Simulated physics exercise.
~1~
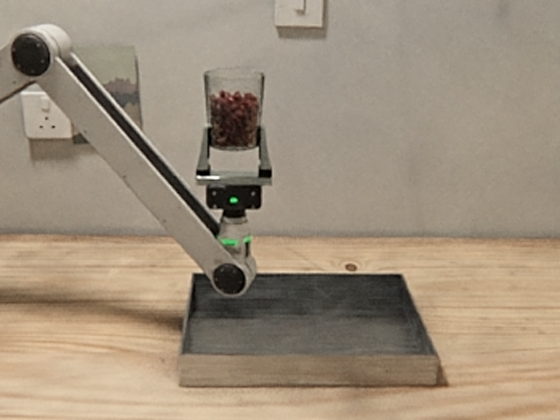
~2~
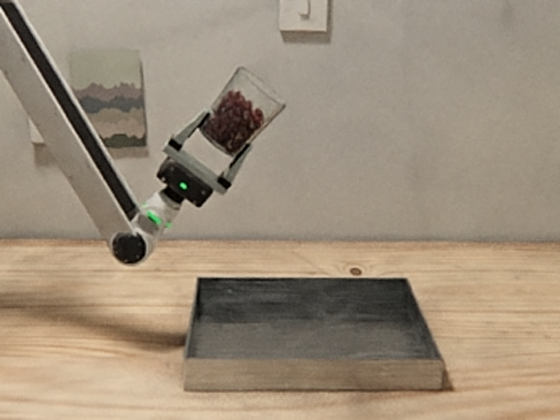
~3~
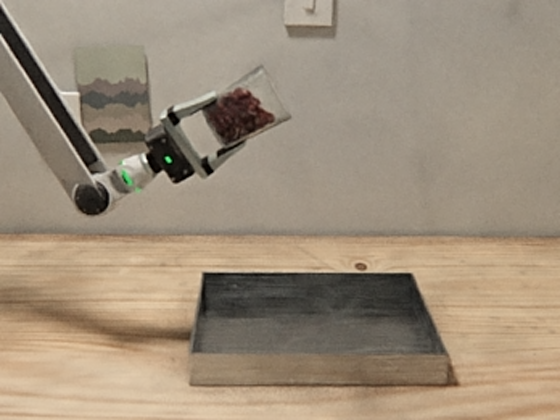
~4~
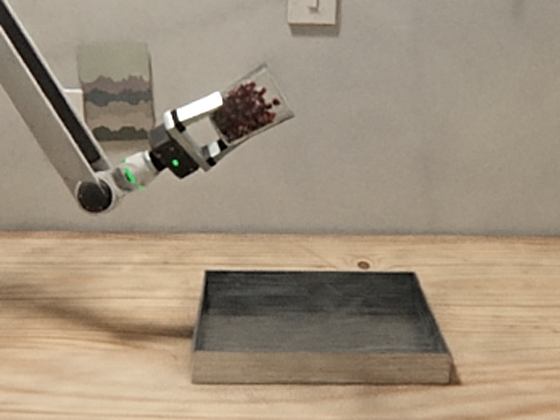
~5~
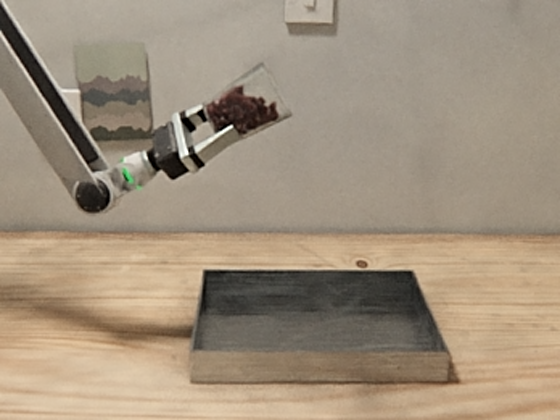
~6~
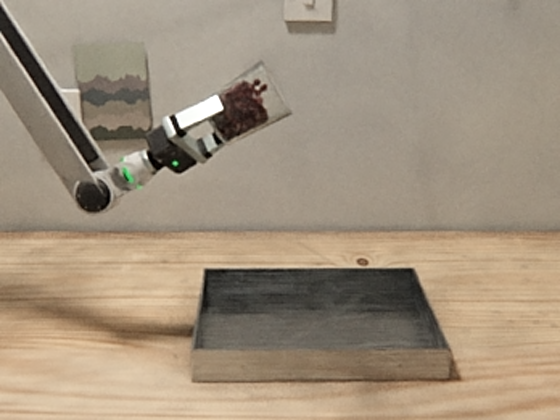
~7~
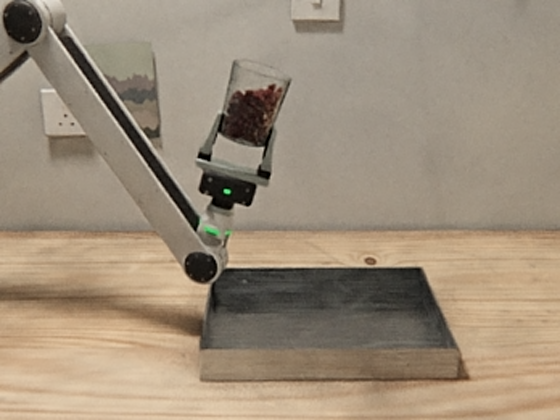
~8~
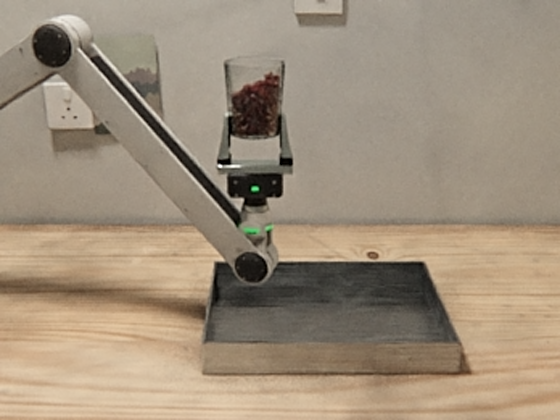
A robotic arm tipped a clear cup of dark red beans well over to the right above a shallow grey tray, rolled it back and forth while tilted, then brought it upright again with the beans still inside and the tray empty.
